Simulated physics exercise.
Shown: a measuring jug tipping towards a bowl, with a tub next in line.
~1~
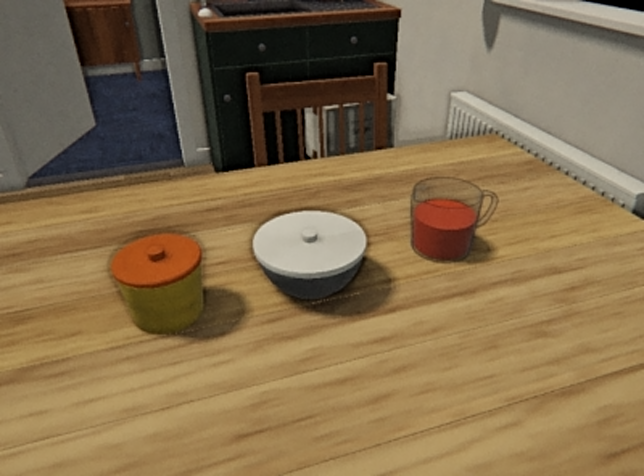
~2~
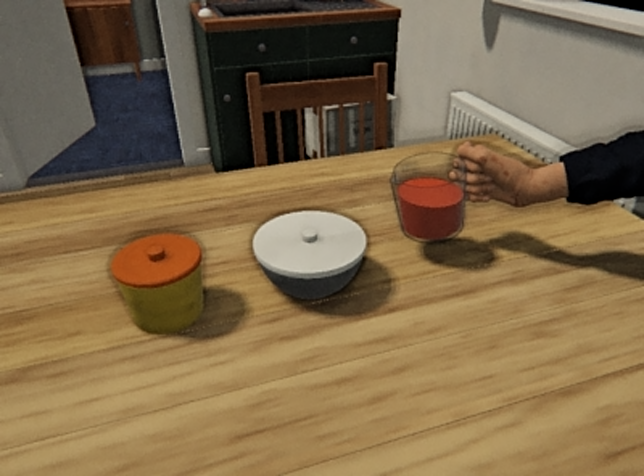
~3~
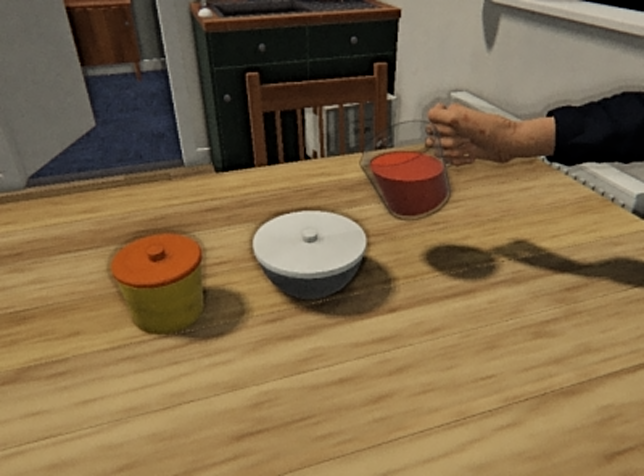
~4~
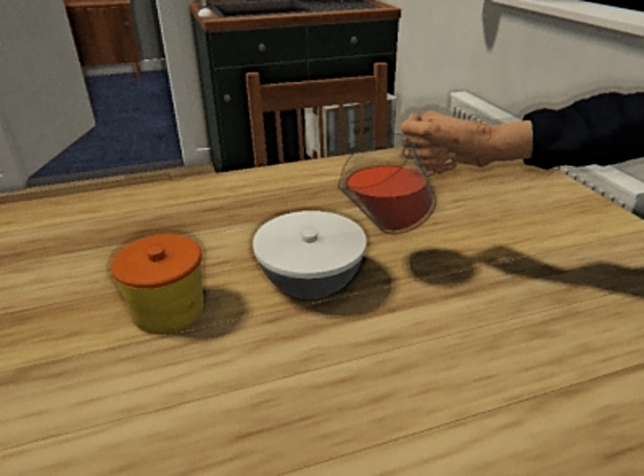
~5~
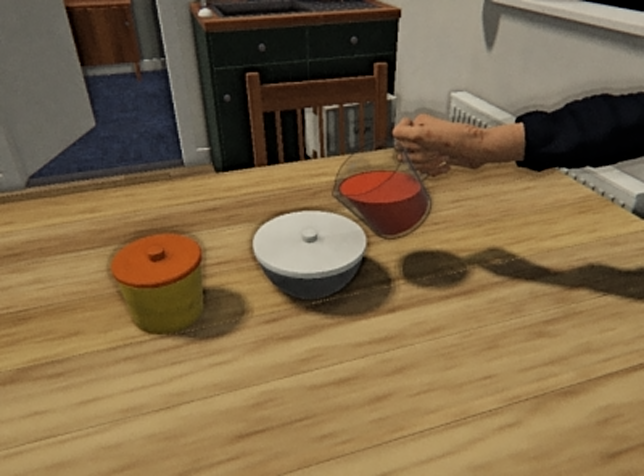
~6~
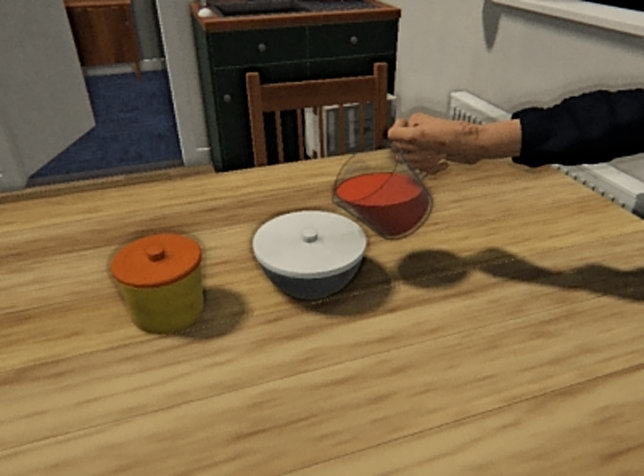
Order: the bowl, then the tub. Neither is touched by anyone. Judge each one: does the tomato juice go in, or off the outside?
Tub - off the outside, bowl - off the outside.
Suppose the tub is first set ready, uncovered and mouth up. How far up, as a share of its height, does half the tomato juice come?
About 35 per cent.
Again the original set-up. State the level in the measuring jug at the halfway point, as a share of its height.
About 30 per cent of the height.
A moment on, it hits the lid of the bowl and runs off.
Further on, it hits the lid of the tub and runs off.
When it is over, the bowl is empty, in a puddle; the tub is empty, in a puddle.
